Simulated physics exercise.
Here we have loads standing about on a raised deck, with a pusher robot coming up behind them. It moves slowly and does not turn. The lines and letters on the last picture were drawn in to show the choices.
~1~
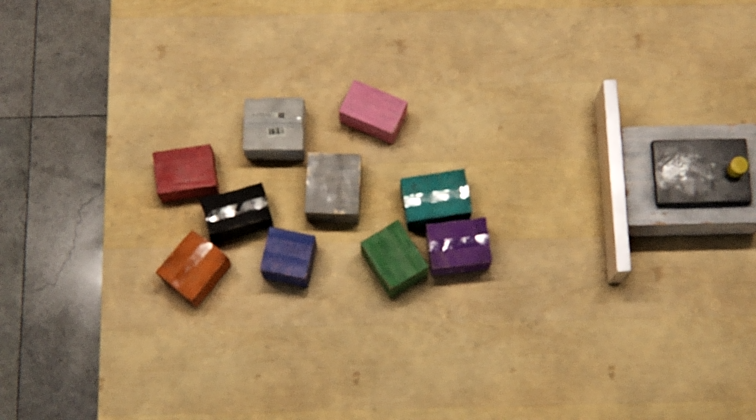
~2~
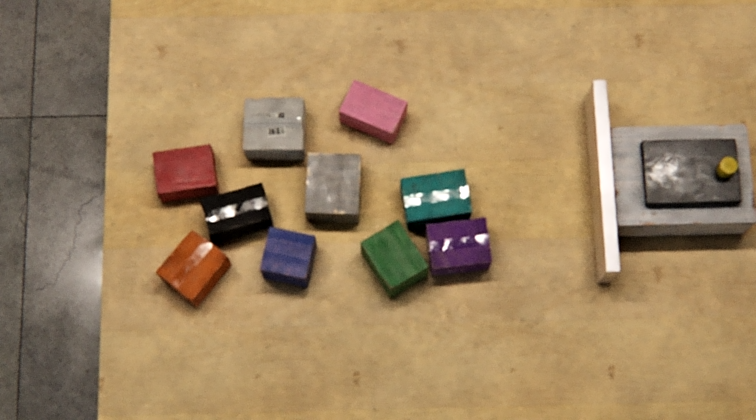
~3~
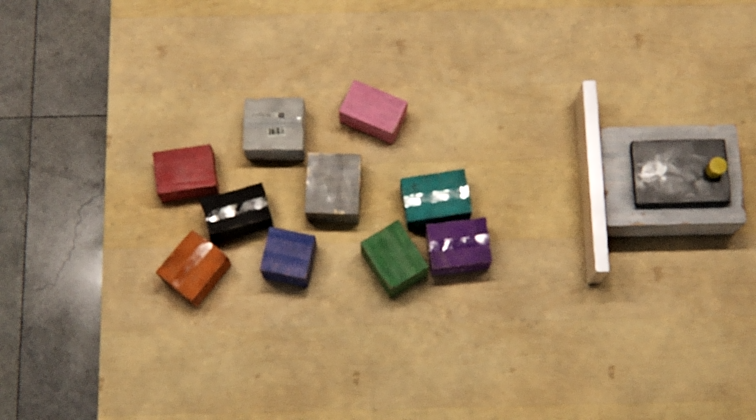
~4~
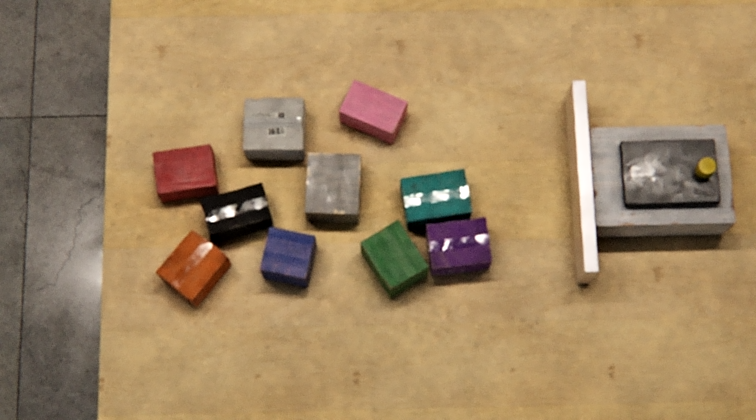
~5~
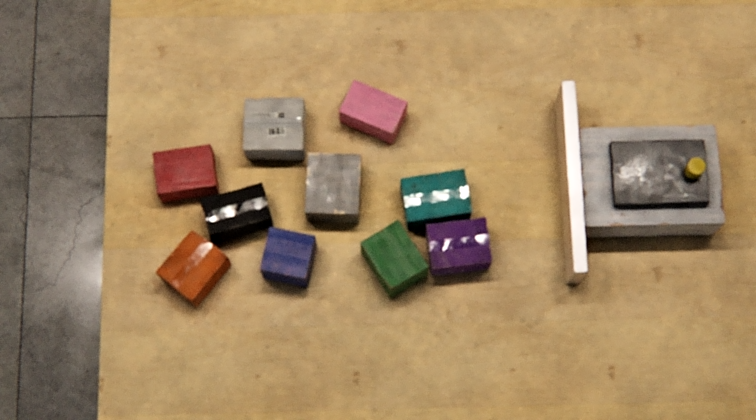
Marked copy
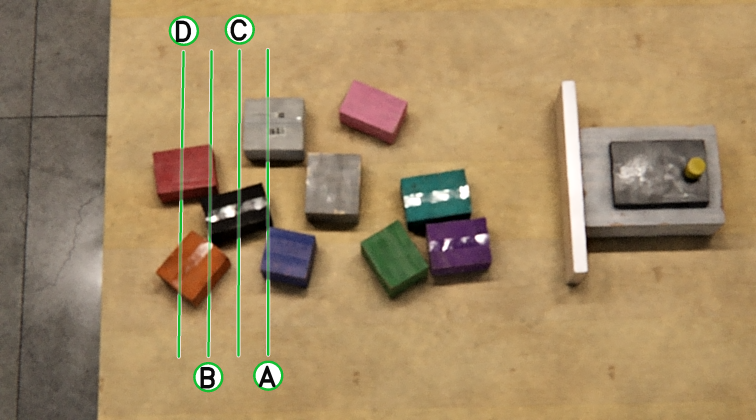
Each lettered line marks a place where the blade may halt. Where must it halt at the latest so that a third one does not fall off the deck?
At A, and not beyond.
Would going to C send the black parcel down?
By then, yes.
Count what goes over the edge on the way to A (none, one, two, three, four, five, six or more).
By then, one.
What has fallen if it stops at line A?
The orange box goes over.
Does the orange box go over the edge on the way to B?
Yes.
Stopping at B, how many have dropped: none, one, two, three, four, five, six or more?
In all, four.
On the marked copy, A at (268, 197); B at (210, 199); C at (239, 198); D at (181, 200).
With A. Early on, robot (542, 175); green crate (375, 259); purple parcel (427, 250).
Further on, robot (431, 178); orange box (164, 277); black parcel (197, 211).
At the end, robot (347, 180); orange box over the edge; black parcel (115, 215); one fallen.
As for the rest, B drops four; C drops three; D drops seven.
